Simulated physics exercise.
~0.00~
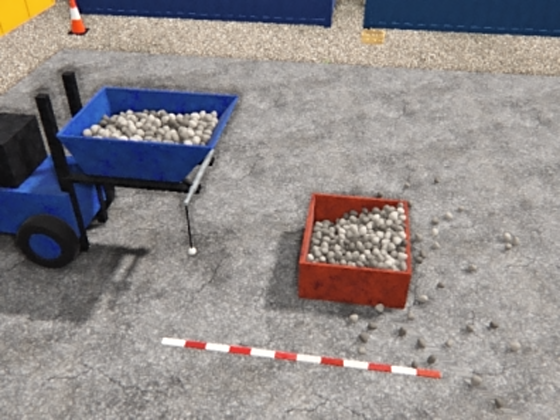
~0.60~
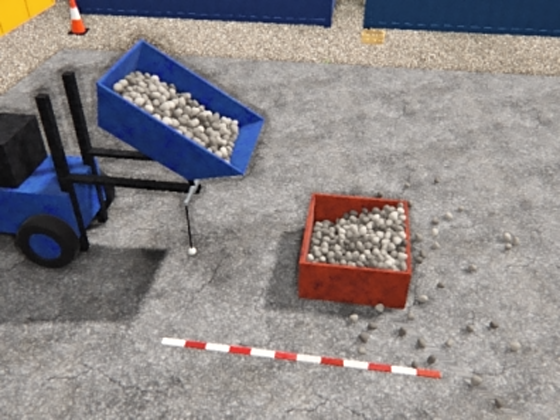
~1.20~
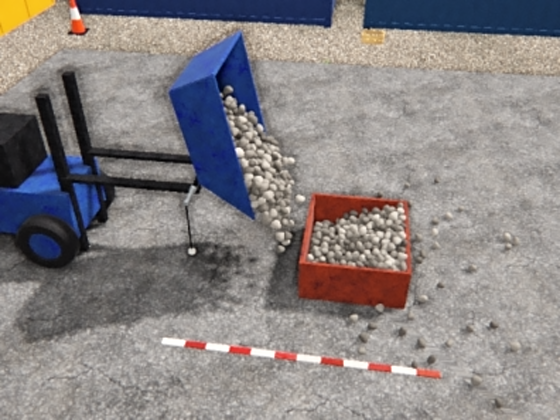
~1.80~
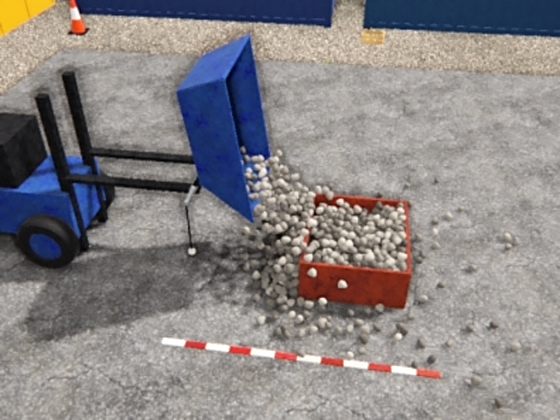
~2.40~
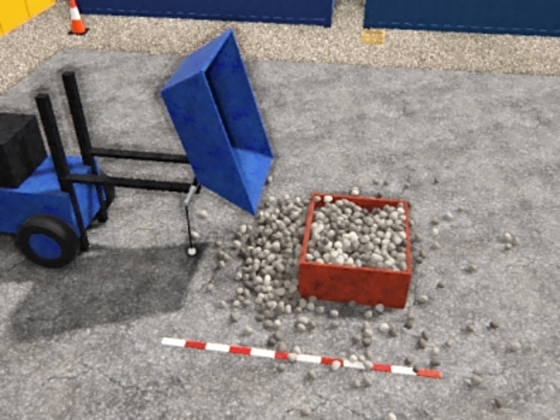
A blue forklift stands at the left of a grey paved yard, seen from above, holding up a blue skip of pale stones. To its right sits a red bin already partly filled with similar stones, with a few scattered beyond it, a red and white staff in front and containers behind. The skip tips forward steeply towards the bin, and its stones slide to the lower edge and pour out. Some drop into the bin, while many land on the ground short of it. At the end the skip hangs steeply tilted and empty, the bin is fuller, and a heap lies against its left side.
